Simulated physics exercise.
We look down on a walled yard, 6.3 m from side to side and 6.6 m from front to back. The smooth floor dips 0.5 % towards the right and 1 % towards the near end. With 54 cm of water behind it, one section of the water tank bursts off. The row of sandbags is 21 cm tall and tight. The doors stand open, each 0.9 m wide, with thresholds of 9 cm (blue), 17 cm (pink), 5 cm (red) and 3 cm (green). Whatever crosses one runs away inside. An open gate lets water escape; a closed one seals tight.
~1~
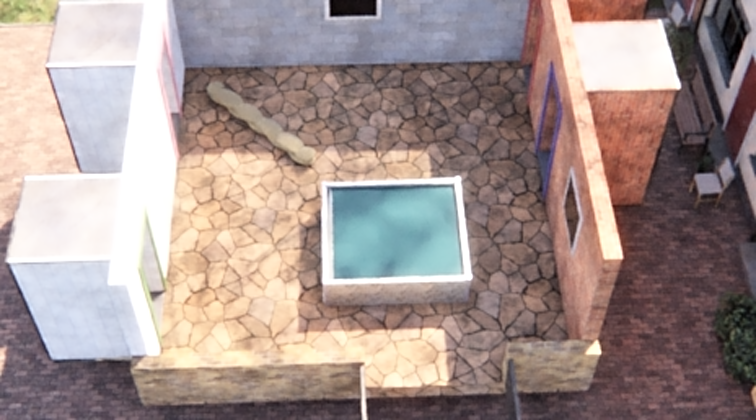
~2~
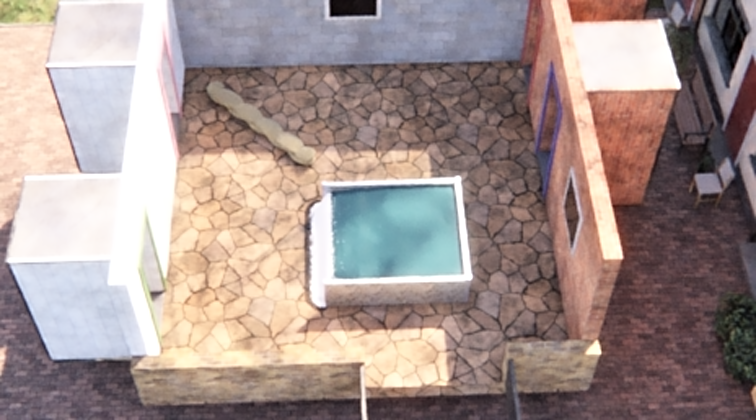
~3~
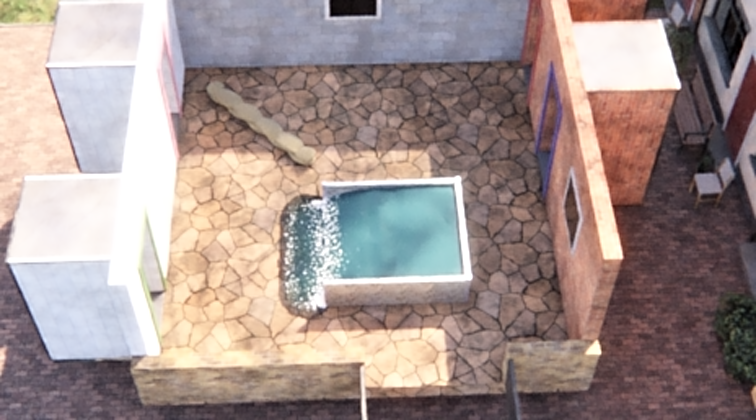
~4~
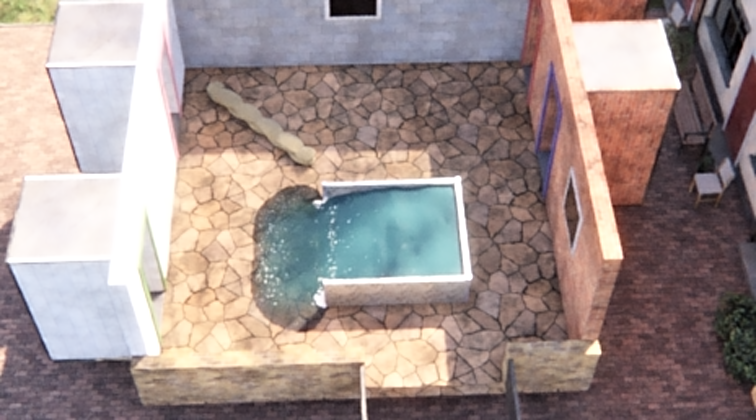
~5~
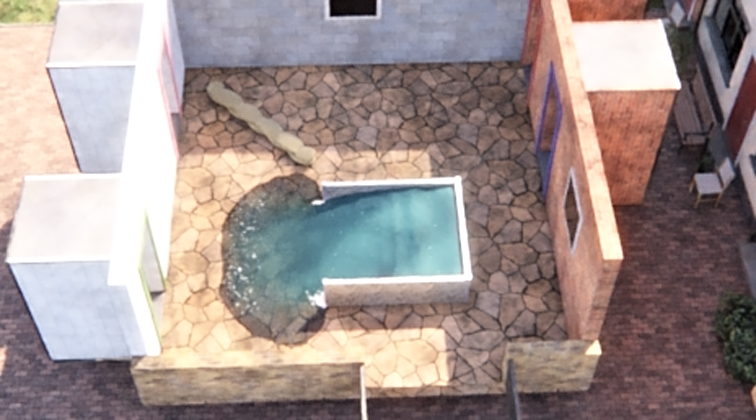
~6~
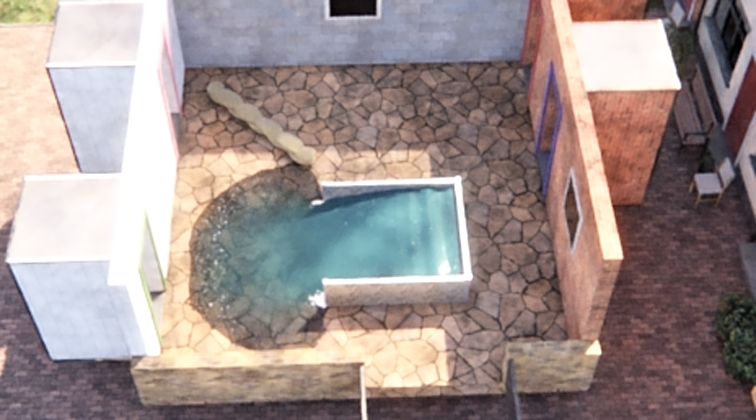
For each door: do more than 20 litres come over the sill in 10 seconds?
Within that time: At the blue door it keeps below the limit; at the pink door it does not reach the limit; at the red door it stays under the limit; at the green door it passes the limit.
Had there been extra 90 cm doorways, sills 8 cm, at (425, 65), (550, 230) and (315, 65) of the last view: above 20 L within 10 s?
In turn: Under, under, below.
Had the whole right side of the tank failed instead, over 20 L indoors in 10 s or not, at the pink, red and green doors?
Against that limit: Pink below, red above, green above.
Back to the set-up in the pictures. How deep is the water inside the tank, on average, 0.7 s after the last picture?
About 31 cm.
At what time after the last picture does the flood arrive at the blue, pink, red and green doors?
Arrival: Blue 7.5 s, pink 1.0 s, red 7.0 s, green 0.2 s.
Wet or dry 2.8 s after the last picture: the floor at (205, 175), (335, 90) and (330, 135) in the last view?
In turn: Flooded, dry, dry.
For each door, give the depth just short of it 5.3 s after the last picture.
In cm: Blue 0, pink 11, red 0, green 9.
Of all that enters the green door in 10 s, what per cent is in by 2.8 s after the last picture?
Some 60 per cent by then.
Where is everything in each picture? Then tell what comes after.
In the first picture, the water tank at (394, 232) is whole and still, 54 cm deep.
In the second picture, the front is at (323, 307), 1.0 m from the gap at (328, 248); 0.5 m2 of floor is under water; 54 cm left at the back of the water tank.
In the third picture, the front is at (297, 201), 1.2 m from the gap at (328, 249); 1.4 m2 of floor is under water; 54 cm left at the back of the water tank.
In the fourth picture, water pours out at (328, 250) and has run 1.5 m, to (280, 196); typically 8 cm deep outside, 54 cm at the water tank's back.
In the fifth picture, the front is at (226, 294), 1.8 m from the gap at (328, 250); 4.1 m2 of floor is under water; 54 cm left at the back of the water tank.
In the sixth picture, the front is at (199, 305), 2.3 m from the gap at (328, 250); 5.7 m2 of floor is under water; 50 cm left at the back of the water tank.
Then, 0.7 s after the last picture water covers 30 % of the floor and is deepest (30 cm) near (168, 262); blue door not reached, pink door not reached, red door not reached, green door 12 cm at the sill, 22 L in.
Then, 1.5 s after the last picture water covers 30 % of the floor and is deepest (30 cm) near (160, 359); blue door not reached, pink door 12 cm at the sill, 0 L in, red door not reached, green door 20 cm at the sill, 104 L in.
Then, 2.8 s after the last picture water covers 35 % of the floor and is deepest (30 cm) near (185, 72); blue door not reached, pink door 10 cm at the sill, 0 L in, red door not reached, green door 17 cm at the sill, 240 L in.
Then, 5.3 s after the last picture water covers 70 % of the floor and is deepest (14 cm) near (174, 193); blue door not reached, pink door 11 cm at the sill, 1 L in, red door not reached, green door 9 cm at the sill, 356 L in.
Then, 9.3 s after the last picture water covers 75 % of the floor and is deepest (10 cm) near (194, 378); blue door 8 cm at the sill, 0 L in, pink door 4 cm at the sill, 1 L in, red door 2 cm at the sill, 0 L in, green door 7 cm at the sill, 411 L in.
